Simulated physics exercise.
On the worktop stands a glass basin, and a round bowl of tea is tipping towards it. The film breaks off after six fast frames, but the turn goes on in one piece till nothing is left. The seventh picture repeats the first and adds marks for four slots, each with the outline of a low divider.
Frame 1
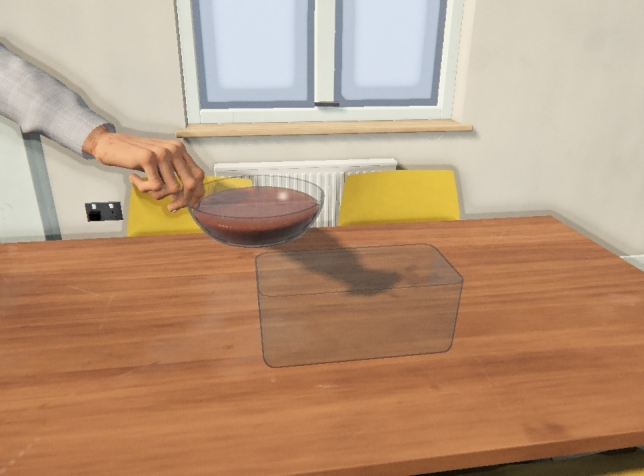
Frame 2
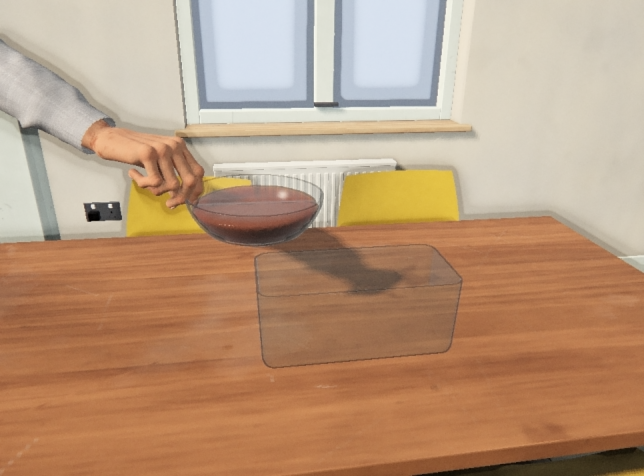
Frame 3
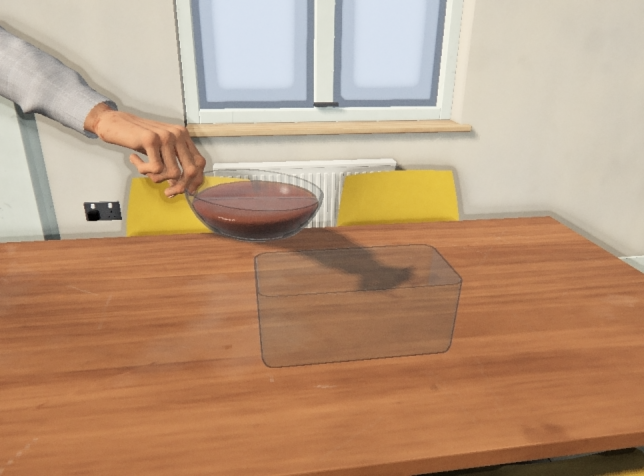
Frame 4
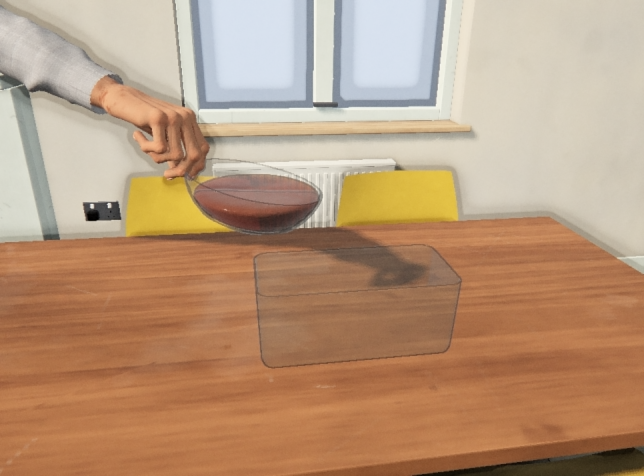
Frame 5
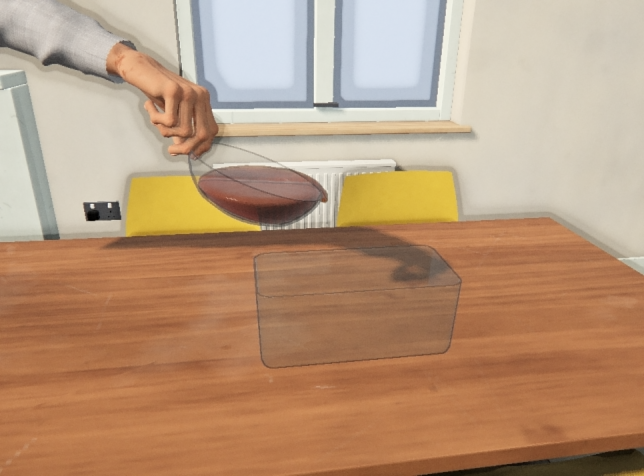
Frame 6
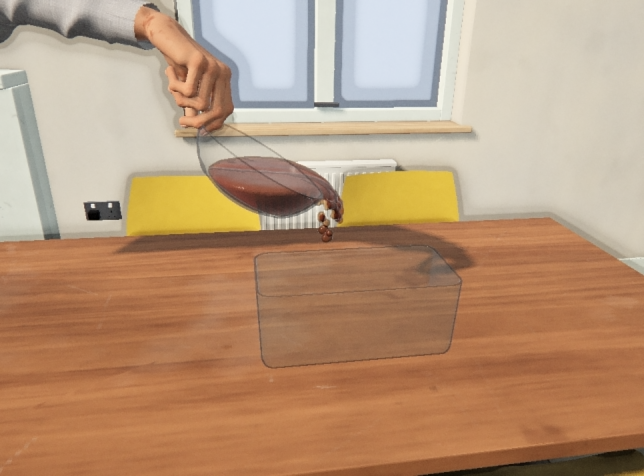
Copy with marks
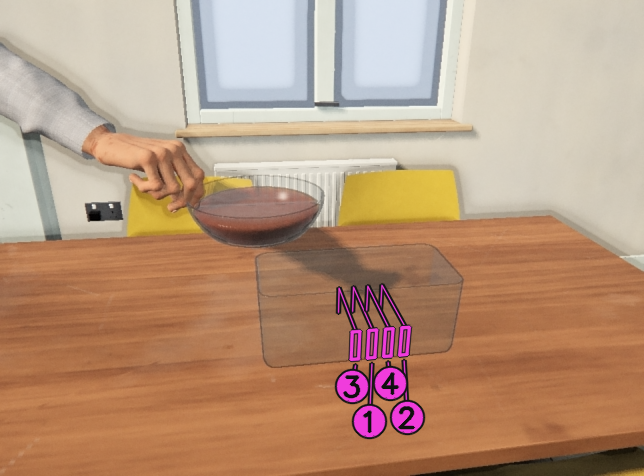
A hand in a grey sleeve, reaching in from the left, holds a clear round bowl of reddish-brown liquid above a wooden table, seen from slightly above by a still camera. A clear rectangular basin stands empty below, with yellow chairs, a white radiator and a window behind. The hand rises and shifts right, tilting the bowl rightward until liquid slips over its lip in a short, broken stream.
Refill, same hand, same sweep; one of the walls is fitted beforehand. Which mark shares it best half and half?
Use slot 2.
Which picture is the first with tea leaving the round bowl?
In picture 5.
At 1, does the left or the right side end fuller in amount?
The right one.
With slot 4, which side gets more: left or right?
The right side.
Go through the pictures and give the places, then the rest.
In the first frame, upright, lip at (322, 191); basin from (263, 364) to (451, 347); nothing has left yet.
In the second frame, upright, lip at (321, 191); nothing has left yet.
In the third frame, tipped about 6°, lip at (321, 191); nothing has left yet.
In the fourth frame, tipped about 13°, lip at (320, 191); nothing has left yet.
In the fifth frame, tipped about 22°, lip at (321, 192); tea is over the lip, down to (323, 196).
In the sixth frame, tipped about 33°, lip at (321, 192); tea is over the lip, down to (324, 236).
In magenta, 1 at (371, 363); 2 at (404, 360); 3 at (355, 365); 4 at (388, 362).
With 1, about 12 % ends left of the wall and 85 % right of it; 3 % is lost outside.
With 2, about 49 % ends left of the wall and 48 % right of it; 3 % is lost outside.
With 3, about 8 % ends left of the wall and 89 % right of it; 3 % is lost outside.
With 4, about 25 % ends left of the wall and 72 % right of it; 3 % is lost outside.
